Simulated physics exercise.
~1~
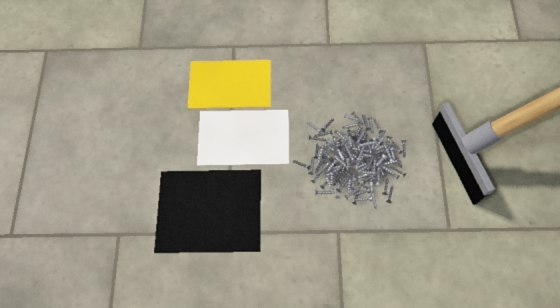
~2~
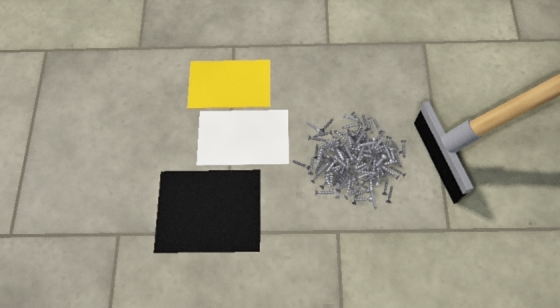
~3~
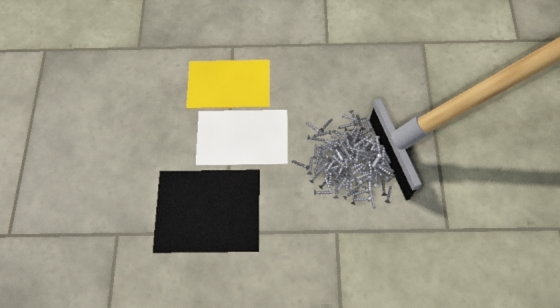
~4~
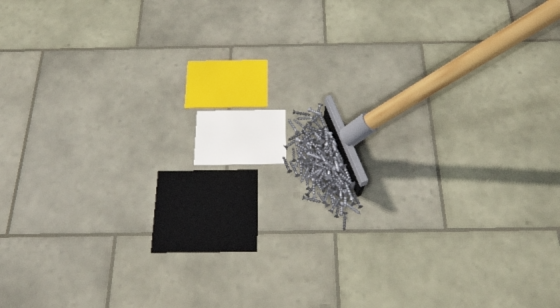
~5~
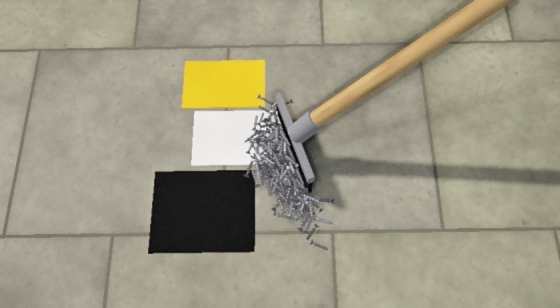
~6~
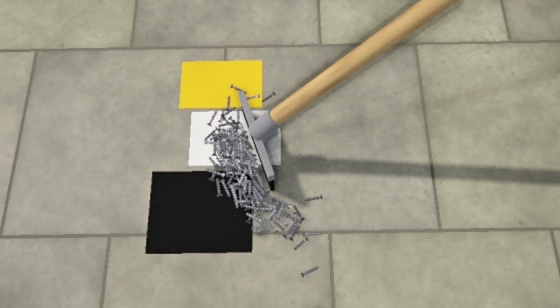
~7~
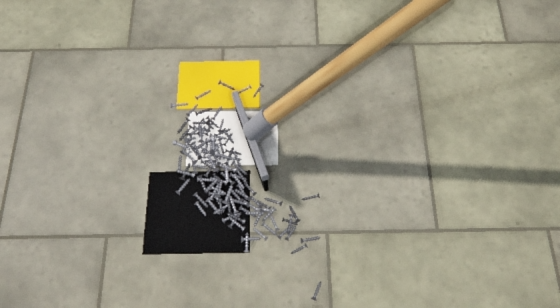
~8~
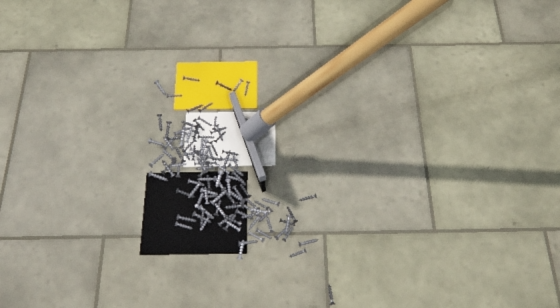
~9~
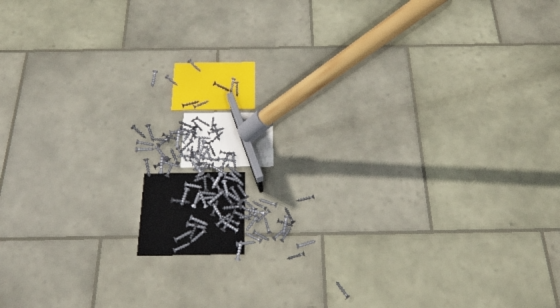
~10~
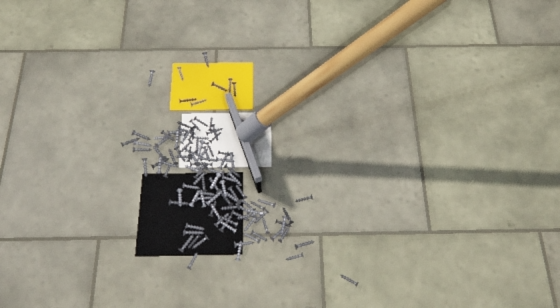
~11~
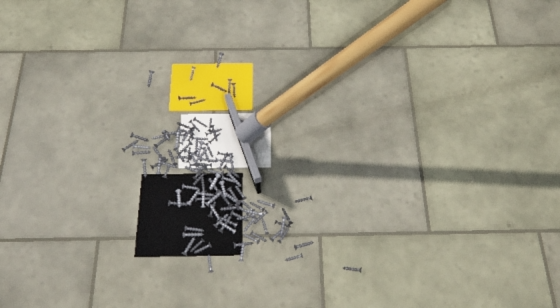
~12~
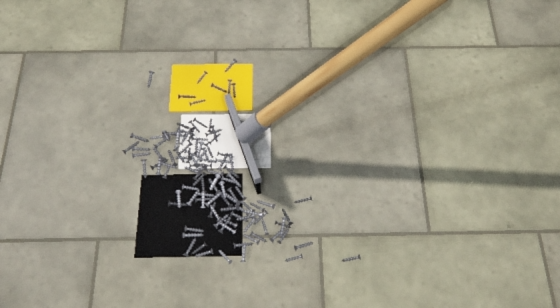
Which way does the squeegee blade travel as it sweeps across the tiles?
The blade travels to the left, pushing the screws toward the mats.
